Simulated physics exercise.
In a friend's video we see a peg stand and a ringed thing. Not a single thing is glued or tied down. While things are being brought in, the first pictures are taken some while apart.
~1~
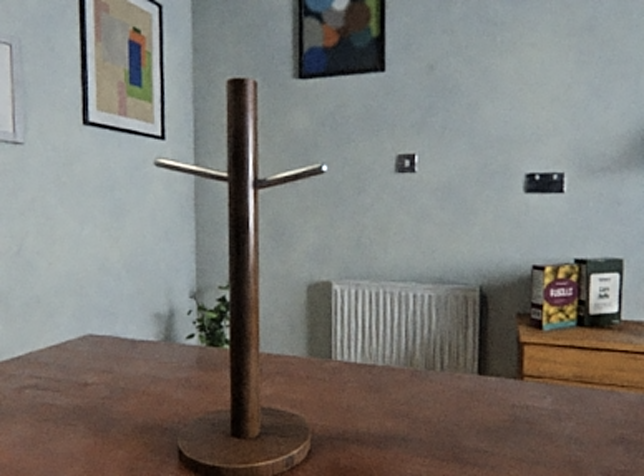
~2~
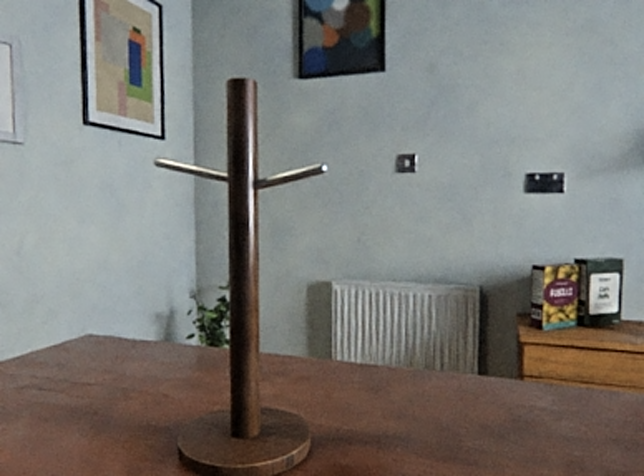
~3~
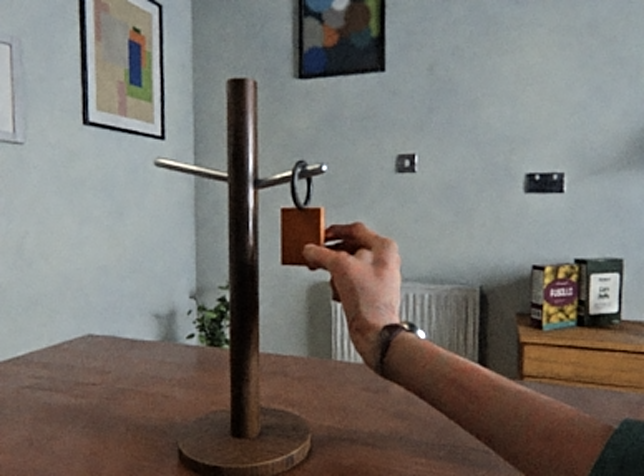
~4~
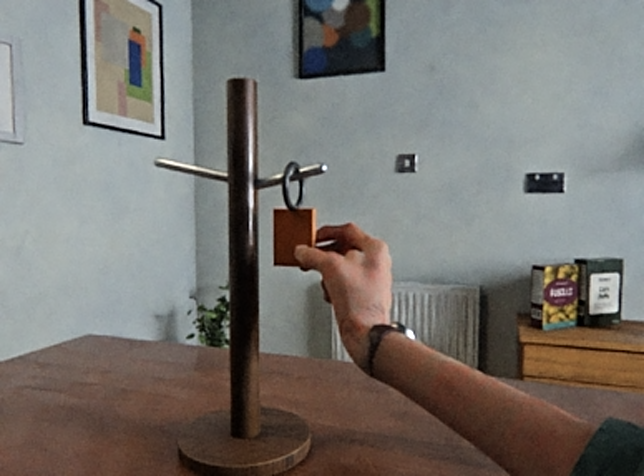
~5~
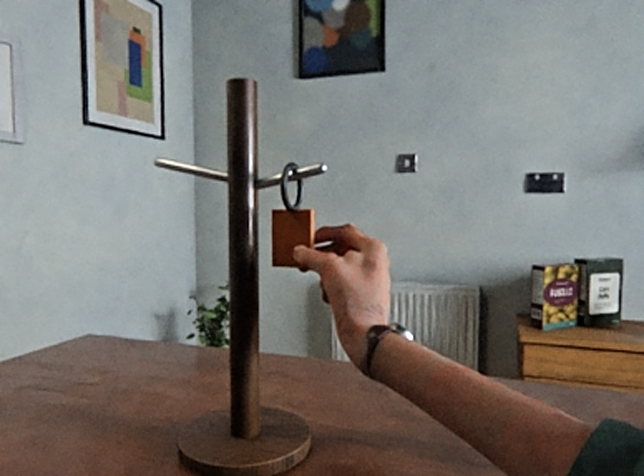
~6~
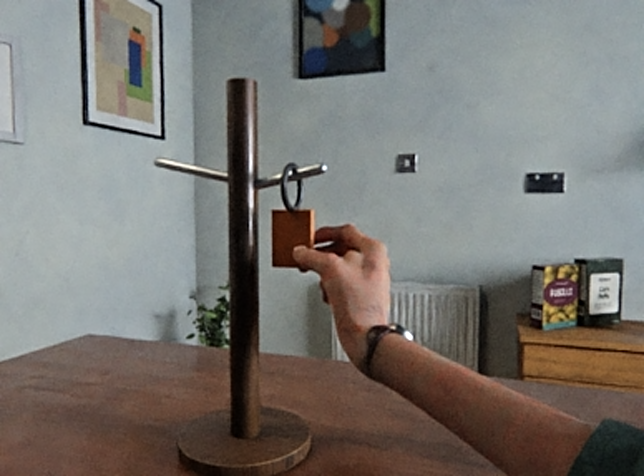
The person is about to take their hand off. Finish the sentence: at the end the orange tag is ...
Still hanging.
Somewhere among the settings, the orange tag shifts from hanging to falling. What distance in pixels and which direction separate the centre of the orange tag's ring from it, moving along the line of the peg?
Push it right about 32 pixels and you reach the switch.
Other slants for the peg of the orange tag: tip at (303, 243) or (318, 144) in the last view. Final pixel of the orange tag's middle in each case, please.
Final rest: (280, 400), then (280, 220).
Then, 0.30 s on from there, orange tag at rest near (292, 216).
In the end, the orange tag stays on its peg, near (292, 216).
